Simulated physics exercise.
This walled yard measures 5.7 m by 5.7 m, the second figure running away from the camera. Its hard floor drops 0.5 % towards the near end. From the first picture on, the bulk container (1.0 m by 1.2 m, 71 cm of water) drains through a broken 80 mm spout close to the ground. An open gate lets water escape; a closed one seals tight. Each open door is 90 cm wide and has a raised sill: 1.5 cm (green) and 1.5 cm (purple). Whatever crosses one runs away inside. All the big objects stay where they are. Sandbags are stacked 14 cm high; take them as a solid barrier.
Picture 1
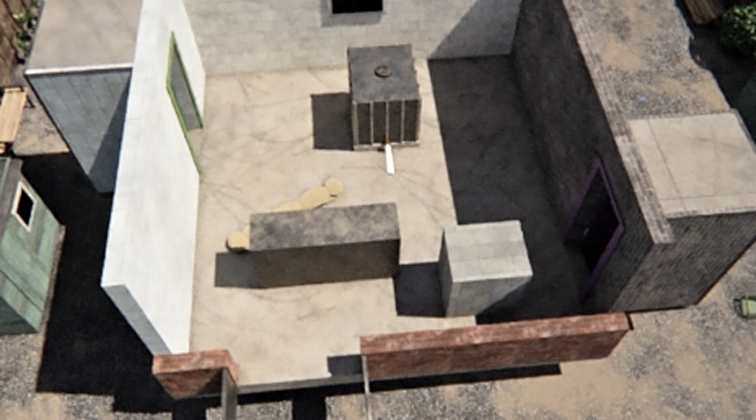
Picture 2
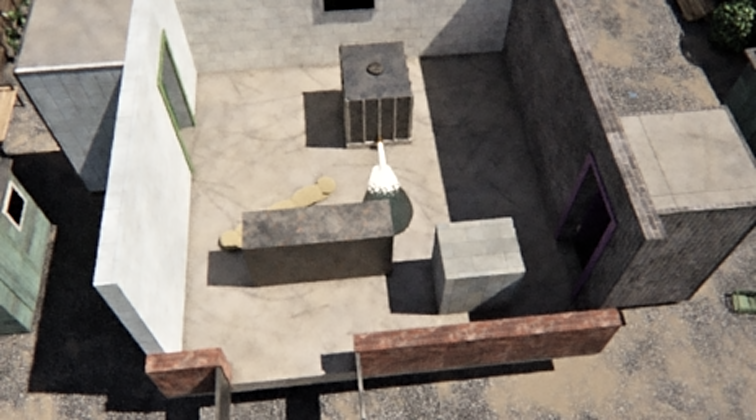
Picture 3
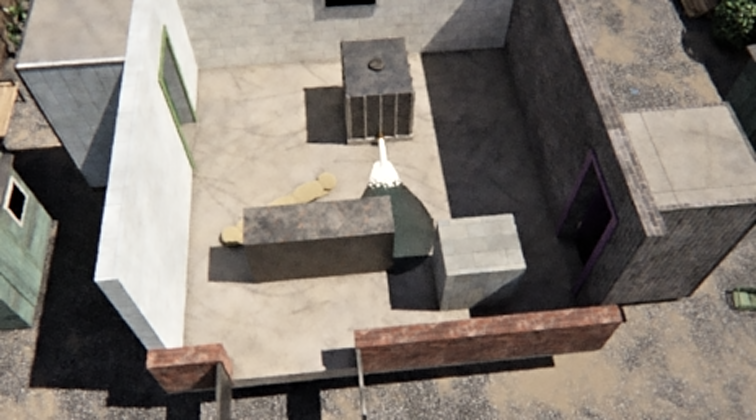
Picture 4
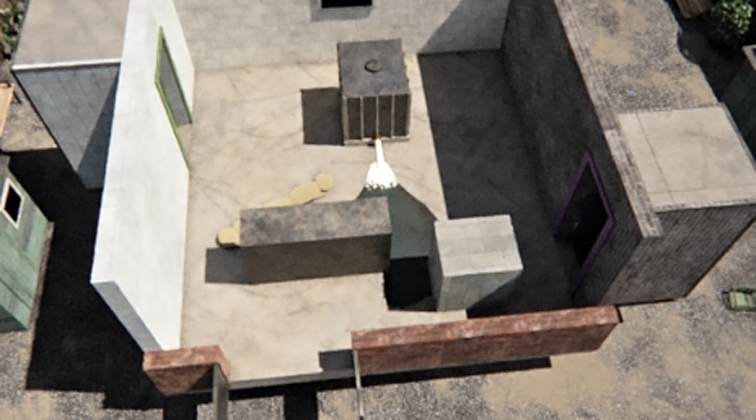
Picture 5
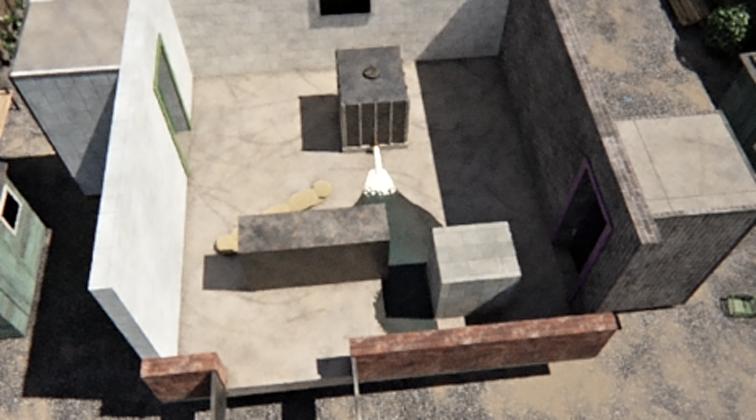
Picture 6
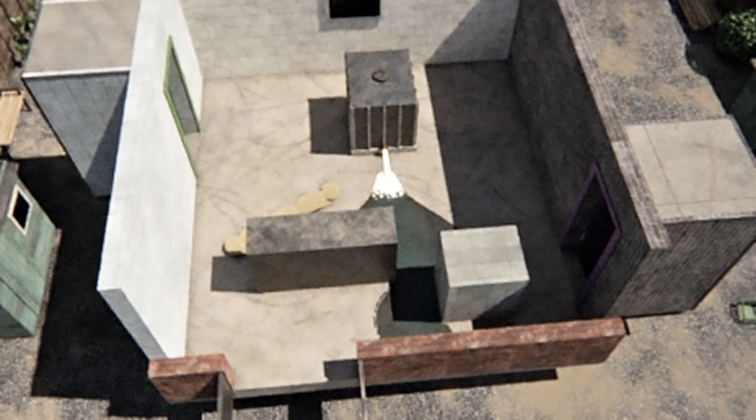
Water jetting from a dark ribbed container in a walled yard, spreading towards the near end between a low barrier and pale block.
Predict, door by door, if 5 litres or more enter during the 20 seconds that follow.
The water let in: At the green door it keeps below the limit; at the purple door it keeps below the limit.
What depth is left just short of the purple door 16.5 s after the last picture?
Roughly 2.0 cm deep.
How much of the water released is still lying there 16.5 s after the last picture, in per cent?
Some 90 per cent remains.
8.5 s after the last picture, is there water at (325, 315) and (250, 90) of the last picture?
In that order: Flooded, still dry.
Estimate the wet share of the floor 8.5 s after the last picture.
About 40 per cent.
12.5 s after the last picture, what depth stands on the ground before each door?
In cm: Green 0.0, purple 2.0.
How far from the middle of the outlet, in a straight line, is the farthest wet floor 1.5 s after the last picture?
Some 3.8 m out.
Then, 1.5 s after the last picture water covers 15 % of the floor and is deepest (5 cm) near (380, 248); green door not reached, purple door not reached.
Then, 4.5 s after the last picture water covers 25 % of the floor and is deepest (4 cm) near (380, 248); green door not reached, purple door not reached.
Then, 8.5 s after the last picture water covers 40 % of the floor and is deepest (5 cm) near (380, 248); green door not reached, purple door 1.3 cm at the sill, 0 L in.
Then, 12.5 s after the last picture water covers 45 % of the floor and is deepest (5 cm) near (380, 248); green door not reached, purple door 2 cm at the sill, 0 L in.
Then, 16.5 s after the last picture water covers 50 % of the floor and is deepest (5 cm) near (380, 248); green door not reached, purple door 2.1 cm at the sill, 1 L in.
